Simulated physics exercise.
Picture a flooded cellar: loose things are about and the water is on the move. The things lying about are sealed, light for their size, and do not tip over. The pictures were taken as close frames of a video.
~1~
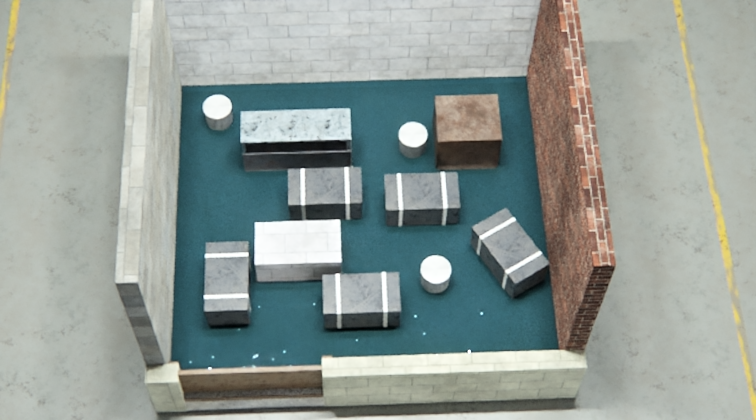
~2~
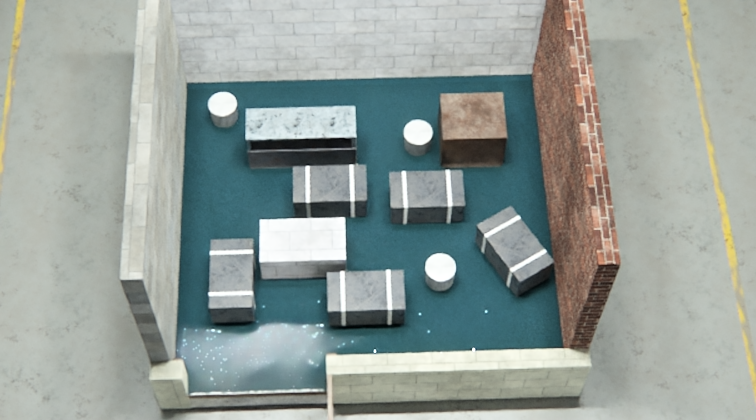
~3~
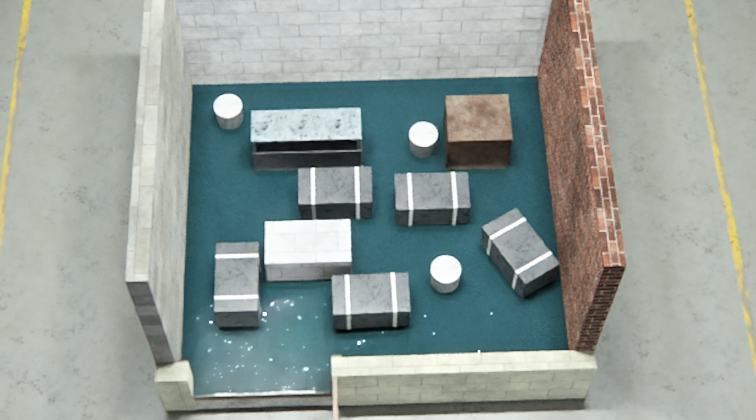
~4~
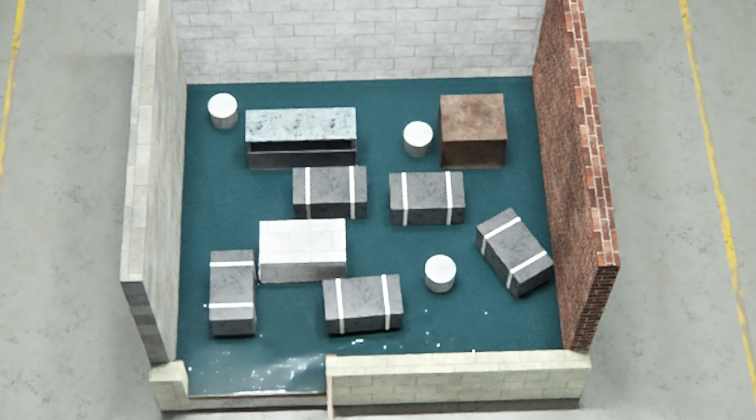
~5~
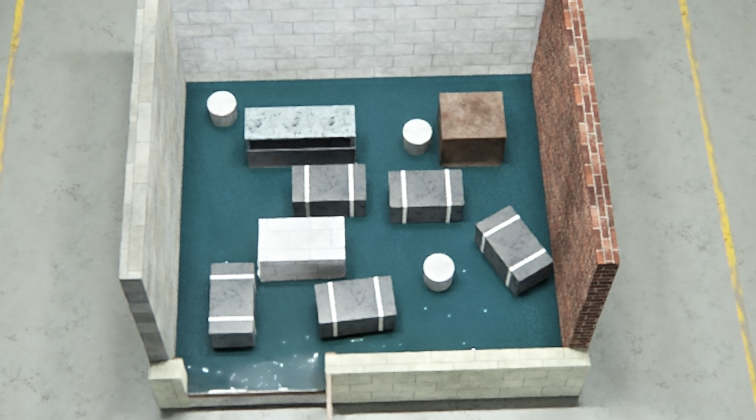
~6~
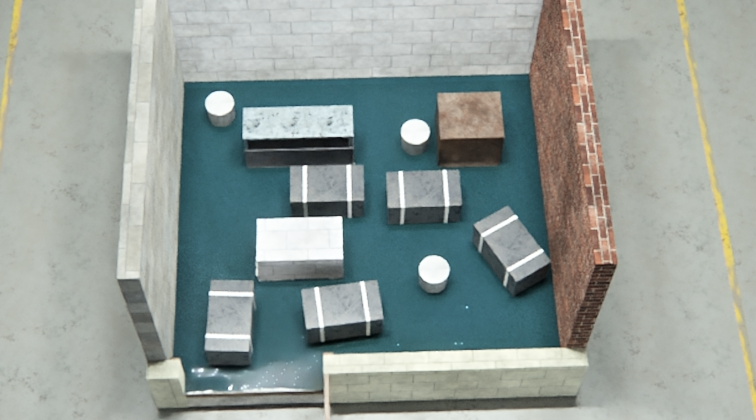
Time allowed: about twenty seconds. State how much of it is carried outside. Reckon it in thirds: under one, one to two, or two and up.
The result is a large share, two thirds or higher.
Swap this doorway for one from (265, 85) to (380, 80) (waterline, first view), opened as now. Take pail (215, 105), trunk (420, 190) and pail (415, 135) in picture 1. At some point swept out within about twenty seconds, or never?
As listed: Washed out, out, carried outside.
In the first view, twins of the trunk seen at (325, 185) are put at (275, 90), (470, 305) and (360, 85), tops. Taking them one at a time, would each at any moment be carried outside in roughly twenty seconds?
Going through them one by one: Remained / escaped / remained.
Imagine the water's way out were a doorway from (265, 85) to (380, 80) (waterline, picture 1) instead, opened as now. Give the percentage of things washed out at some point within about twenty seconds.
About 50 %.
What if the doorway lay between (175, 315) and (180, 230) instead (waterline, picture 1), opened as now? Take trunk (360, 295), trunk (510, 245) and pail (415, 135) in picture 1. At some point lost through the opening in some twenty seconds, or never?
Object one: Leaves; object two: Remains; object three: Remains.
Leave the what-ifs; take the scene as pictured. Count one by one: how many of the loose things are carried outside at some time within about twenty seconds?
The answer is 6.
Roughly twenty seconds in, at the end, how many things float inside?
I get 2.
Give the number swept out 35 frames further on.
I make it 4.
A moment on, 1 of 8 are out; 7 afloat.
Next, 3 of 8 are out; 5 afloat.
Later, 4 of 8 are out; 3 afloat.
In the end, 6 of 8 are out; 2 afloat.
